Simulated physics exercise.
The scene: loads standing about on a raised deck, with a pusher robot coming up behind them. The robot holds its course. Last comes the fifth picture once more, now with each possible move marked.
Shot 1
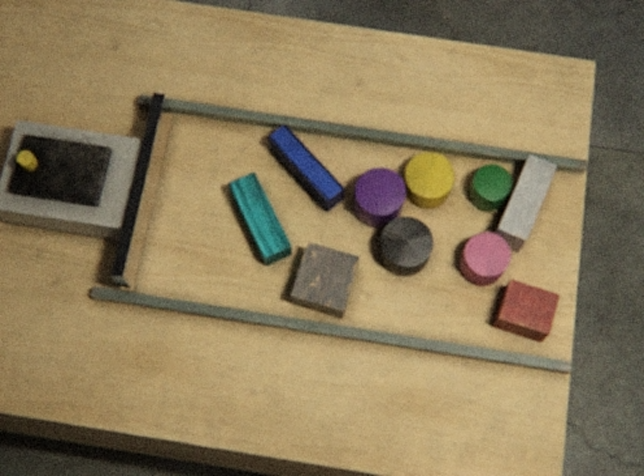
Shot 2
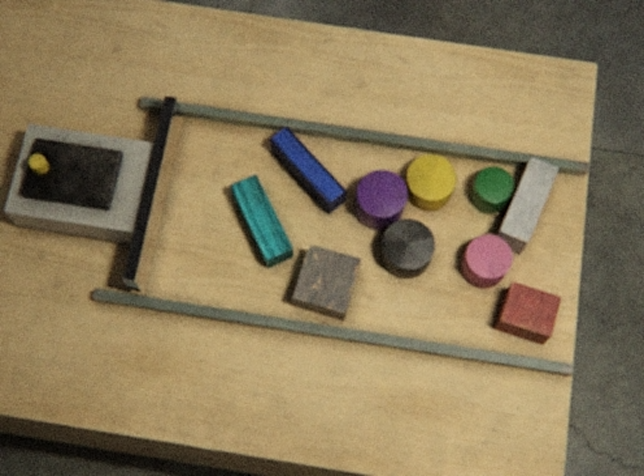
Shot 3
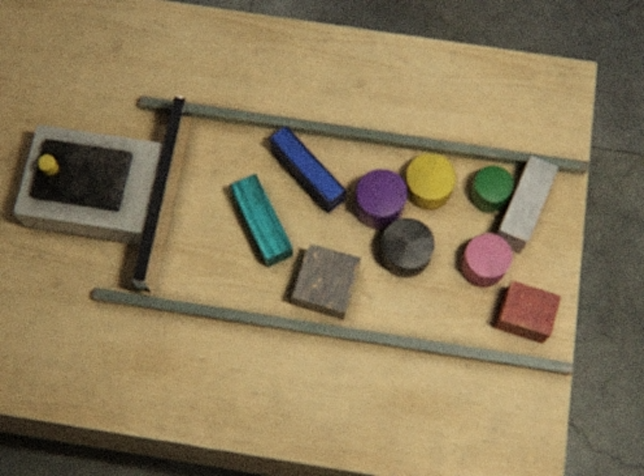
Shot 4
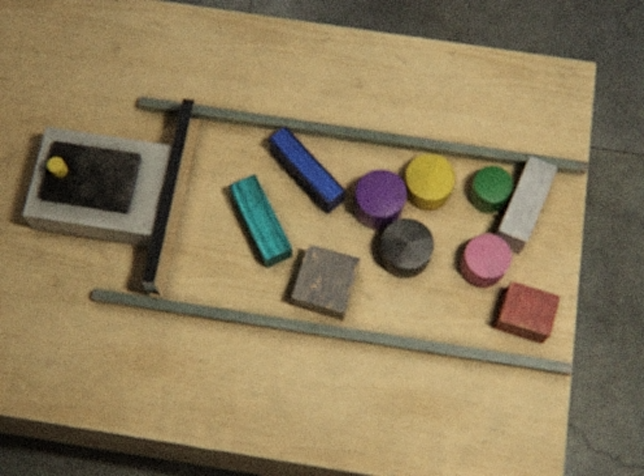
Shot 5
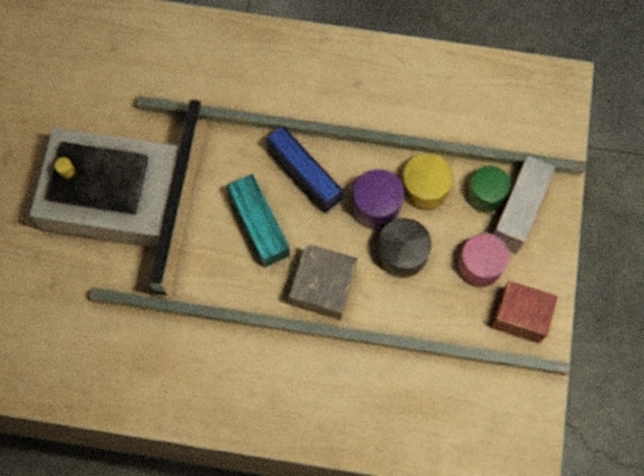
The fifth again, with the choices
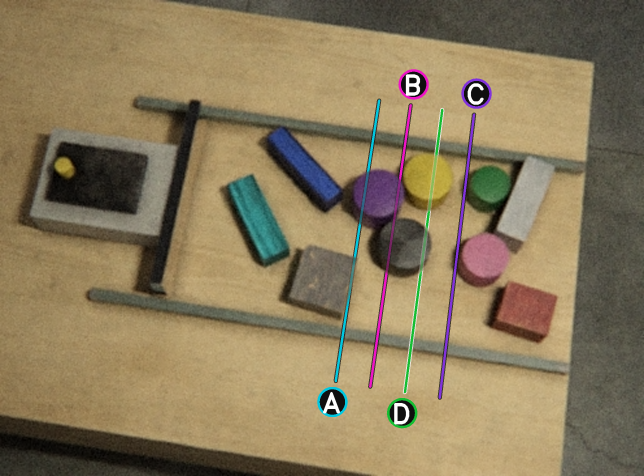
The clip opens on a wooden deck where colored blocks and round pieces stand between two grey rails, with a boxy pusher robot at the left. The robot creeps a short way to the right, its dark bar moving toward the turquoise stick without touching it, while the pieces stay in place.
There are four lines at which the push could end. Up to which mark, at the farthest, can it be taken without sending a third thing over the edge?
C is the last line within the limit.
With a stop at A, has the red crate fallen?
No.
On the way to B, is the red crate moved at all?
By then, no.
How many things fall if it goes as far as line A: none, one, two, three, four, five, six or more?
In all, none.
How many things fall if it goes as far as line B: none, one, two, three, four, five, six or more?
In all, none.
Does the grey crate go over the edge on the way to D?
No.
On the marked copy, A at (358, 234); B at (391, 239); C at (458, 249); D at (424, 244).
Taking C. A third of the way, robot (205, 193); grey crate (328, 283); blue stick (325, 174).
Two thirds of the way, robot (307, 209); white bar (534, 207); pink canister (508, 263).
When it is over, robot (386, 221); white bar over the edge; green canister (574, 193); one fallen.
As for the rest, A is within the limit but short; B is within the limit but short; D is within the limit but short.
